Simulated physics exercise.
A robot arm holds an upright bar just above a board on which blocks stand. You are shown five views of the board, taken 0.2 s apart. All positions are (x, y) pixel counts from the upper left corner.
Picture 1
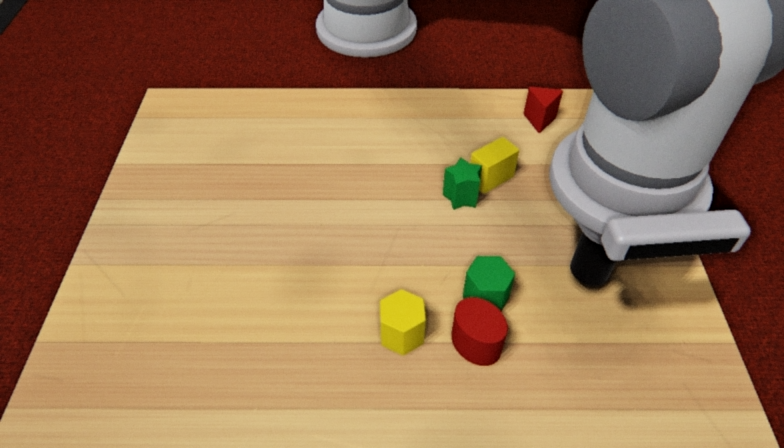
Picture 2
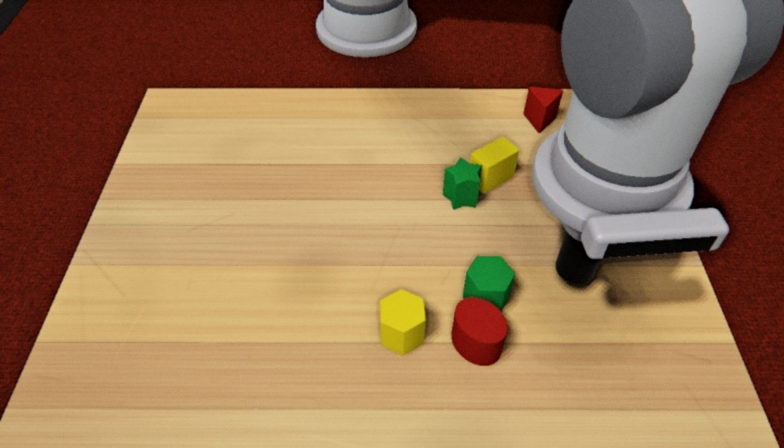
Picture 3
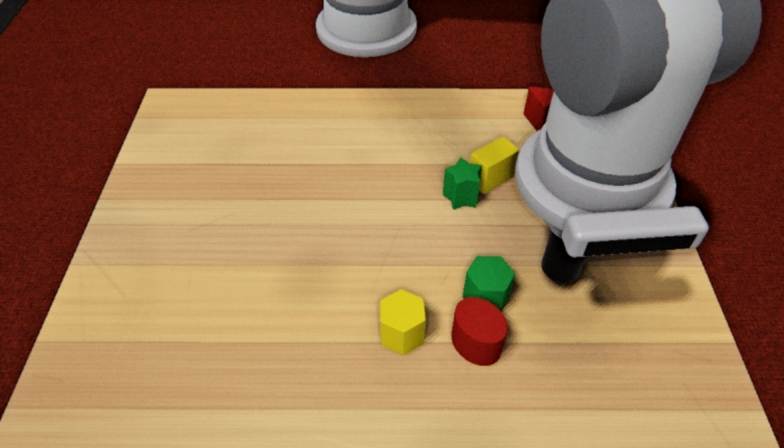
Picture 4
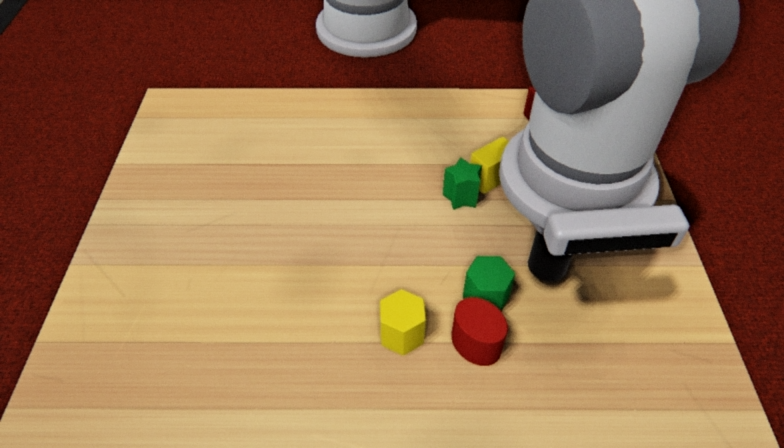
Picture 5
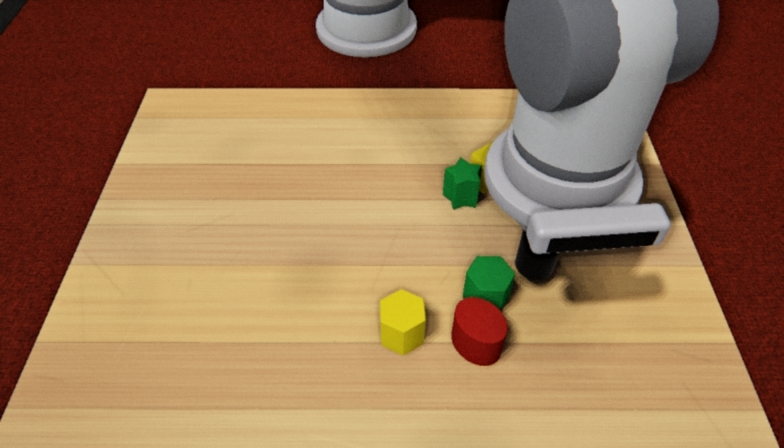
The robot arm slid its upright black bar slowly leftward across the right side of the wooden board, drawing close to the green six-sided block, while the red, yellow and green blocks stayed still.
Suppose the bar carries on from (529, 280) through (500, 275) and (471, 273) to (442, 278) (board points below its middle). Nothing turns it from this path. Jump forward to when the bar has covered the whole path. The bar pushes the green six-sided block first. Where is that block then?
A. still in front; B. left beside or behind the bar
B (left beside or behind the bar)
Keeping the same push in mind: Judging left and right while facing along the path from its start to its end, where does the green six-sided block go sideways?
Picture yourself facing from the start of the path to its end: The green six-sided block moves off to your left.
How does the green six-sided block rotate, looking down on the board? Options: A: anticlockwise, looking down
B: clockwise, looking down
A - anticlockwise, looking down.
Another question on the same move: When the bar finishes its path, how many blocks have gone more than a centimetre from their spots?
One block moves.
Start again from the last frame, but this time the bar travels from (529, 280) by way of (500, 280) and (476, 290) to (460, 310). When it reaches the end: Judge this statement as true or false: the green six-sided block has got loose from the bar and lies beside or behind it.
That is false.
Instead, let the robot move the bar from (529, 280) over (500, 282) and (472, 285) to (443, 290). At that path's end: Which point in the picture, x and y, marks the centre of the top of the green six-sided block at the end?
I predict (432, 297).
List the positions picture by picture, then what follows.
Bar tip (589, 270); block tops, yellow six-sided block (403, 310); red oval (481, 319); green six-sided block (491, 272), in the first picture.
Bar (574, 269); blocks unchanged, in the second picture.
Bar (560, 268); blocks unchanged, in the third picture.
Bar (547, 266); blocks unchanged, in the fourth picture.
Bar (534, 265); yellow six-sided block (403, 310); red oval (481, 319); green six-sided block (491, 272), in the fifth picture.
On the path given first. Halfway along, bar (487, 258); green six-sided block (471, 277), turned 45° anticlockwise.
At the end, bar (444, 263); yellow six-sided block in place; red oval (479, 323); green six-sided block (446, 288), turned 95° anticlockwise.
